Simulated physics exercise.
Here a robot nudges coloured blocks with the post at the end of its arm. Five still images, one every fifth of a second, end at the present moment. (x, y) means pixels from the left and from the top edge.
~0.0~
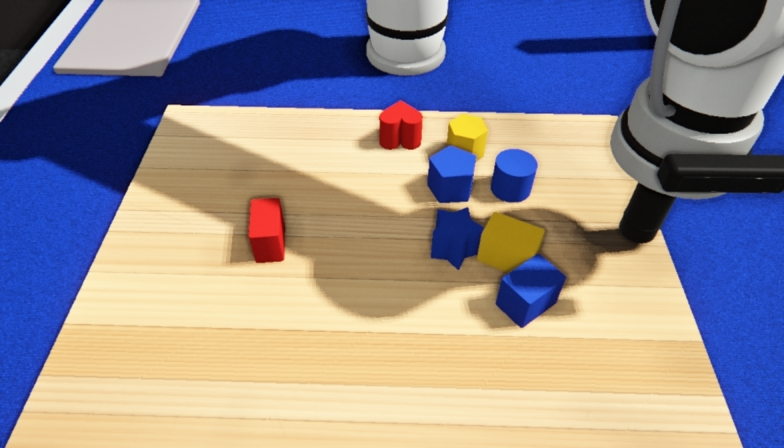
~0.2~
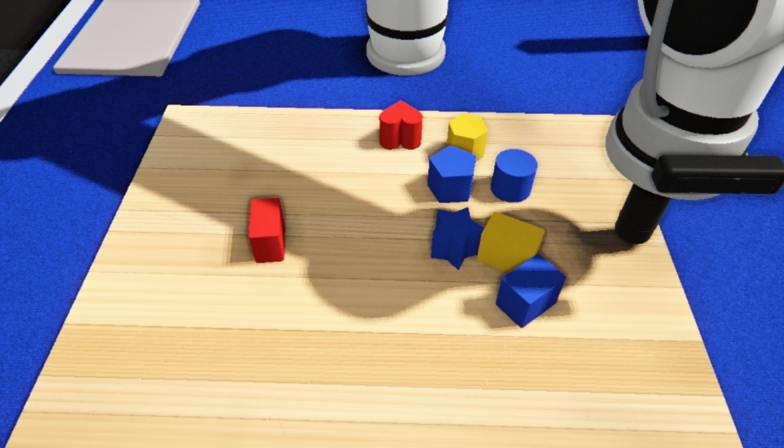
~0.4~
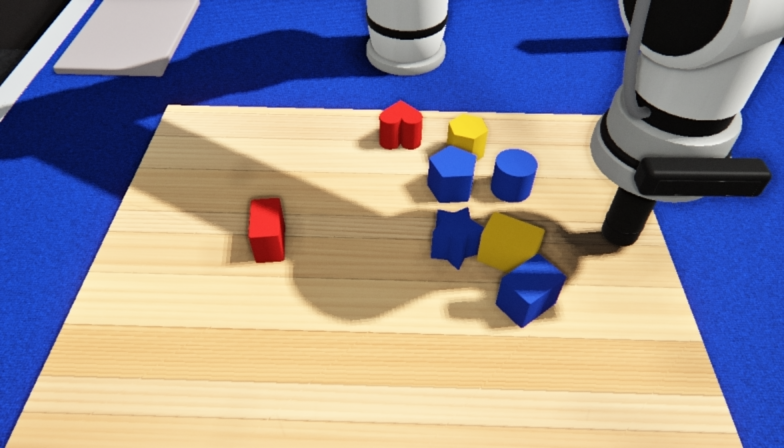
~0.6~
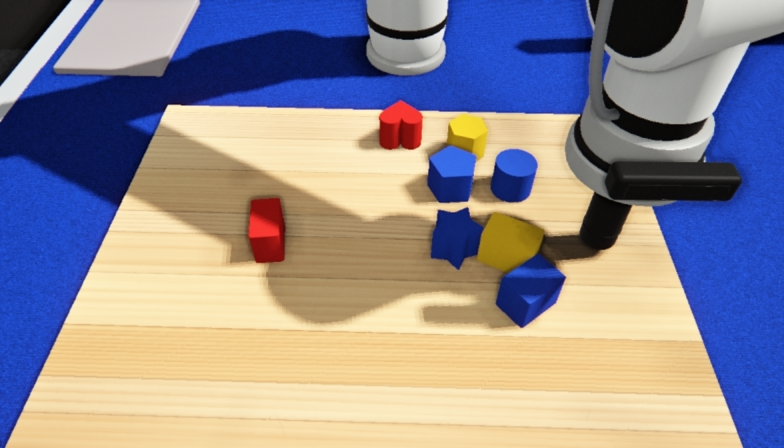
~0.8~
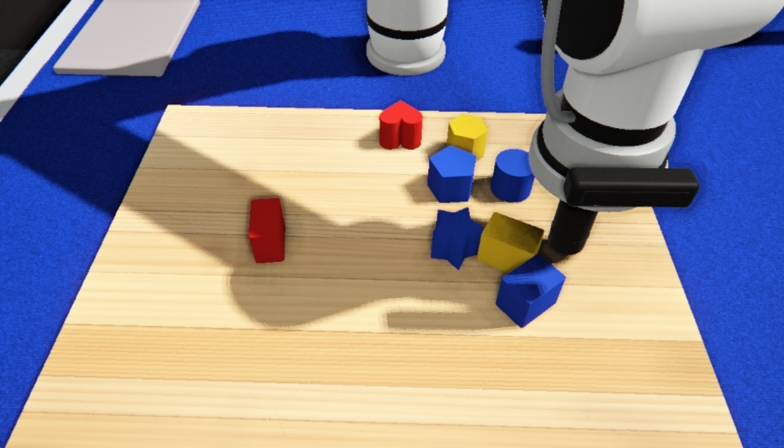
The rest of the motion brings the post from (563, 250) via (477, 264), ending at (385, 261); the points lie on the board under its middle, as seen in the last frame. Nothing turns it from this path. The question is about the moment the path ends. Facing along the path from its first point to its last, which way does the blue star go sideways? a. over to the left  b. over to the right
b - over to the right.
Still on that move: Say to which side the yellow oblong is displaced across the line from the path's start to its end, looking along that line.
That's a shift to the left.
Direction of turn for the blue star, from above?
Clockwise from above.
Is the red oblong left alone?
Yes, that is how it ends up.
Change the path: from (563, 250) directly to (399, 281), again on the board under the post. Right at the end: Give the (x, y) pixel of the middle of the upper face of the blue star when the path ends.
Around (407, 217).
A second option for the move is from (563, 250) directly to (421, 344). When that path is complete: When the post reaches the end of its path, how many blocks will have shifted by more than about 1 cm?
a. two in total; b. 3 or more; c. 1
b.
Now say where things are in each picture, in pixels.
In the first frame, lower end of the post (636, 231), tops of blocks, red oblong (265, 217), blue star (457, 223), yellow oblong (514, 232), blue oblong (534, 278).
In the second frame, post (632, 232), blocks as before.
In the third frame, post (619, 234), blocks as before.
In the fourth frame, post (597, 237), blocks as before.
In the fifth frame, post (566, 242), red oblong (265, 217), blue star (457, 223), yellow oblong (514, 232), blue oblong (534, 278).
On the path given first. One third of the way, post (507, 254); blue star (420, 219), turned 50° clockwise; yellow oblong (461, 242).
Two thirds of the way, post (446, 255); blue star (408, 216), turned 80° clockwise; yellow oblong (421, 256), turned 25° clockwise.
At the end, post (385, 253); red oblong not moved; blue star (390, 207), turned 120° clockwise; yellow oblong (397, 267), turned 15° anticlockwise; blue oblong not moved.
